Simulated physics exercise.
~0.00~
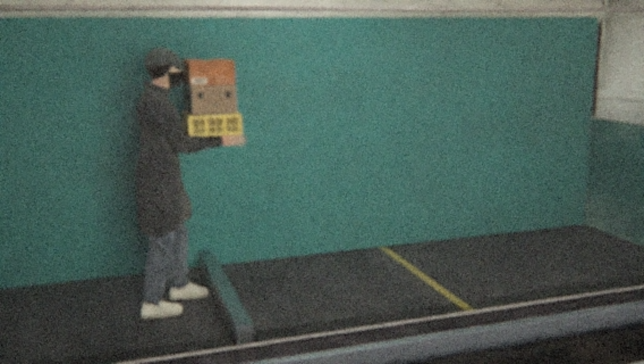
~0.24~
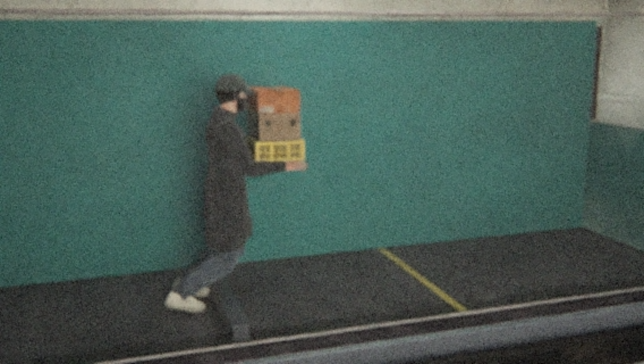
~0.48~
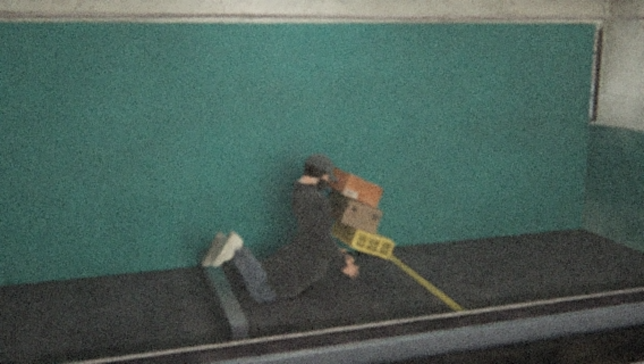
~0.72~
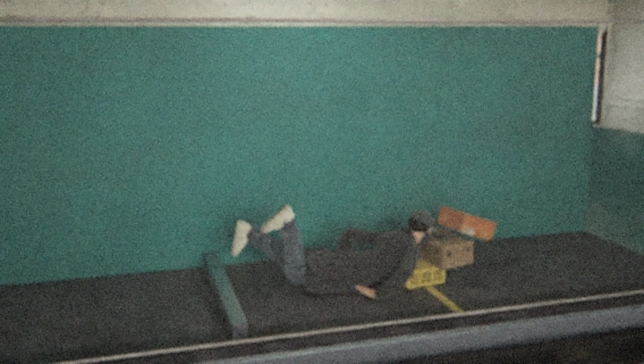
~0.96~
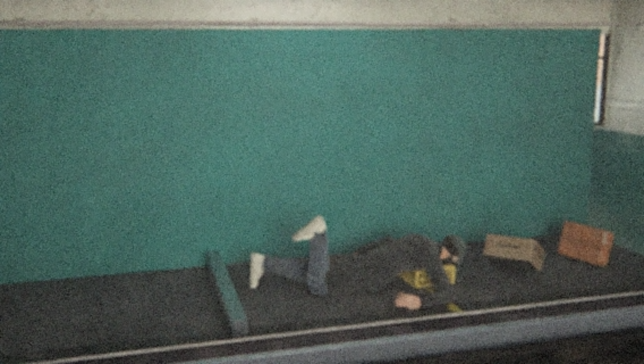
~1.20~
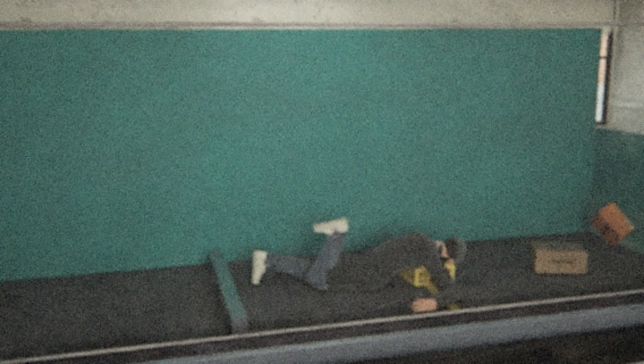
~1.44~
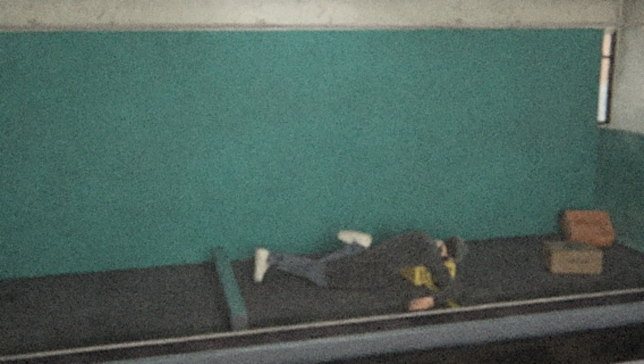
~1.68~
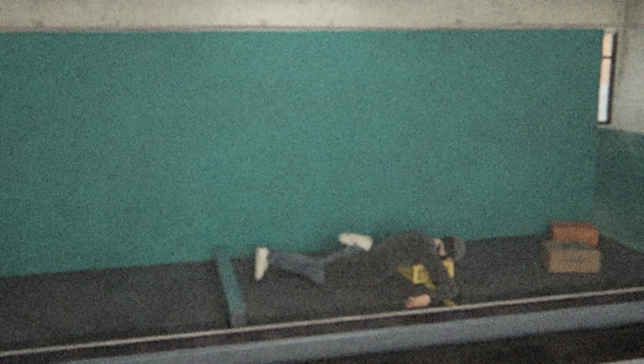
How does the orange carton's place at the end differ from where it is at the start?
At the start it is on top of the stack held in the person's arms at the left. At the end it is low down at the far right, resting on the brown box beyond the yellow line.
At the start, a person in a dark coat and cap stands at the left before a green wall, holding a stack with an orange carton on top, a brown box beneath it and a yellow crate at the bottom. The person moves right to a low rail and pitches forward over it, still behind the stack. The stack tilts and comes apart as the person drops to the dark floor. The brown box and orange carton travel right, past the yellow line, and the carton tips up near the far end. It comes back left and settles on the brown box, while the person lies face down over the yellow crate.
